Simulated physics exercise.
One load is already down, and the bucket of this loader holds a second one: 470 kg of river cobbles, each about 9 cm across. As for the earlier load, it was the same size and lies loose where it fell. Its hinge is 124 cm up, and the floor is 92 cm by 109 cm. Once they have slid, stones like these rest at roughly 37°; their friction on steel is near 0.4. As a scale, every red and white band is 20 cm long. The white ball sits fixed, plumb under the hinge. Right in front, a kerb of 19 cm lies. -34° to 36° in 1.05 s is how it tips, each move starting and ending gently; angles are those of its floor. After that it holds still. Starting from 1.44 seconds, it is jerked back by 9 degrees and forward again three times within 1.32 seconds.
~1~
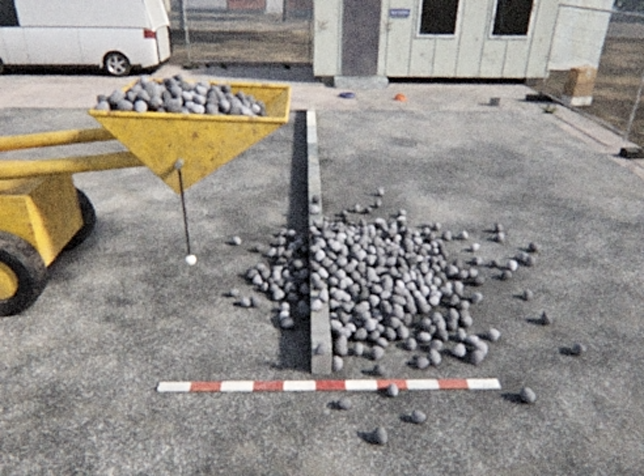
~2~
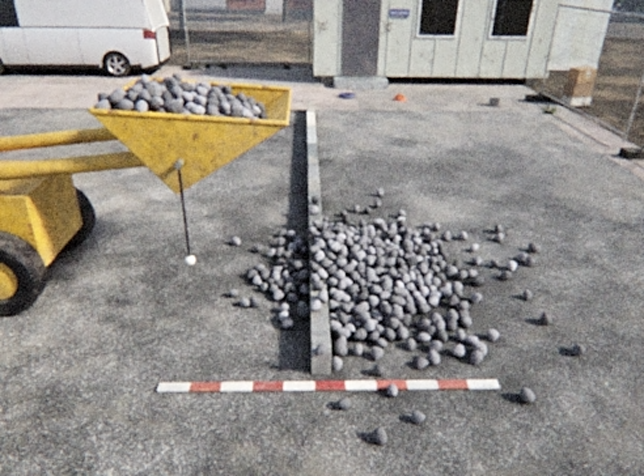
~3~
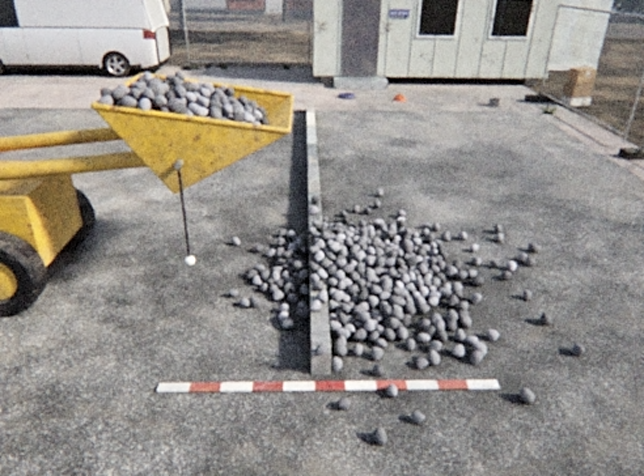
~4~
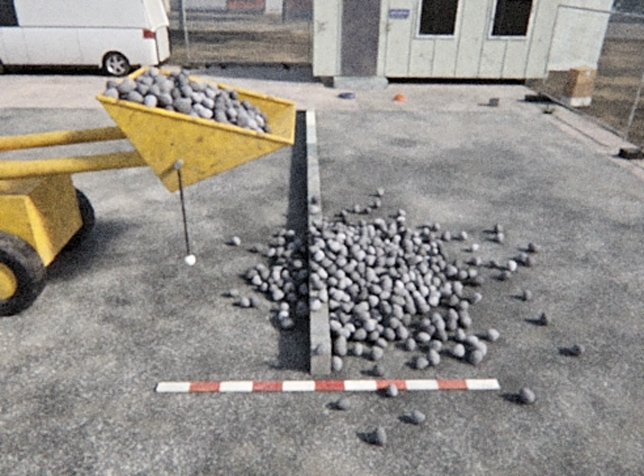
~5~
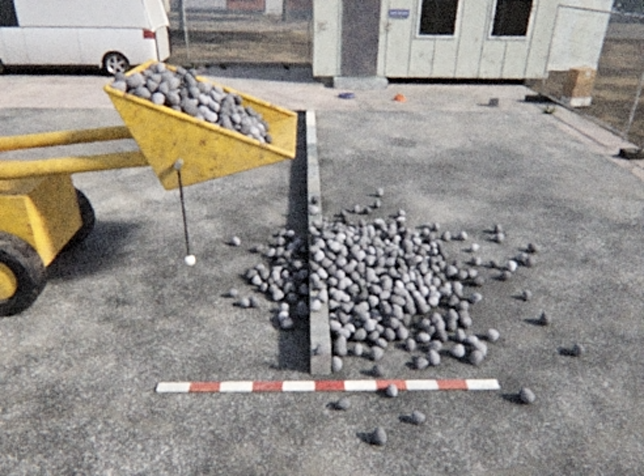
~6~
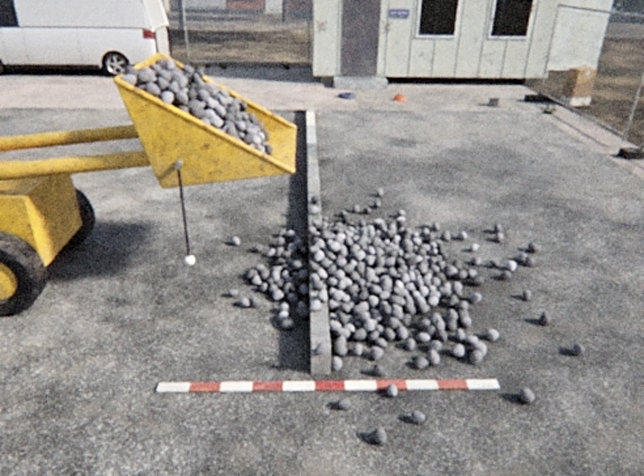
On a paved yard, a yellow loader's raised bucket of grey stones tilting gradually rightward beside a stone heap straddling a kerb.
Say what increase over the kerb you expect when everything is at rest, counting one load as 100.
Some 46 per cent is added.
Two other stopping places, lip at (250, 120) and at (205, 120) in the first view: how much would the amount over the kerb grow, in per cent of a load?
Near 15 in a hundred first, near 0 in a hundred second.
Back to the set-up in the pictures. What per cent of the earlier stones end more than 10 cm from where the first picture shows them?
15 per cent.
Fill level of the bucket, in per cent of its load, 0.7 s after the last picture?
Held: Around 65 % of the load.
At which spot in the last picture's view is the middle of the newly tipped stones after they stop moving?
Their centre rests close to (312, 261).
Then, 0.4 s after the last picture the floor is at 25°; in per cent of one load, 100 in the bucket, 14 on this side of the kerb, 86 over the kerb; the foremost stones are at (524, 266).
Then, 0.7 s after the last picture the floor is at 36°; in per cent of one load, 64 in the bucket, 50 on this side of the kerb, 86 over the kerb; the foremost stones are at (524, 266).
Then, 2.8 s after the last picture the floor is at 36°; in per cent of one load, 0 in the bucket, 68 on this side of the kerb, 132 over the kerb; the foremost stones are at (523, 257).
Then, 5.4 s after the last picture the floor is at 36°; in per cent of one load, 0 in the bucket, 68 on this side of the kerb, 132 over the kerb; the foremost stones are at (523, 257). Net gain over the kerb, 46.
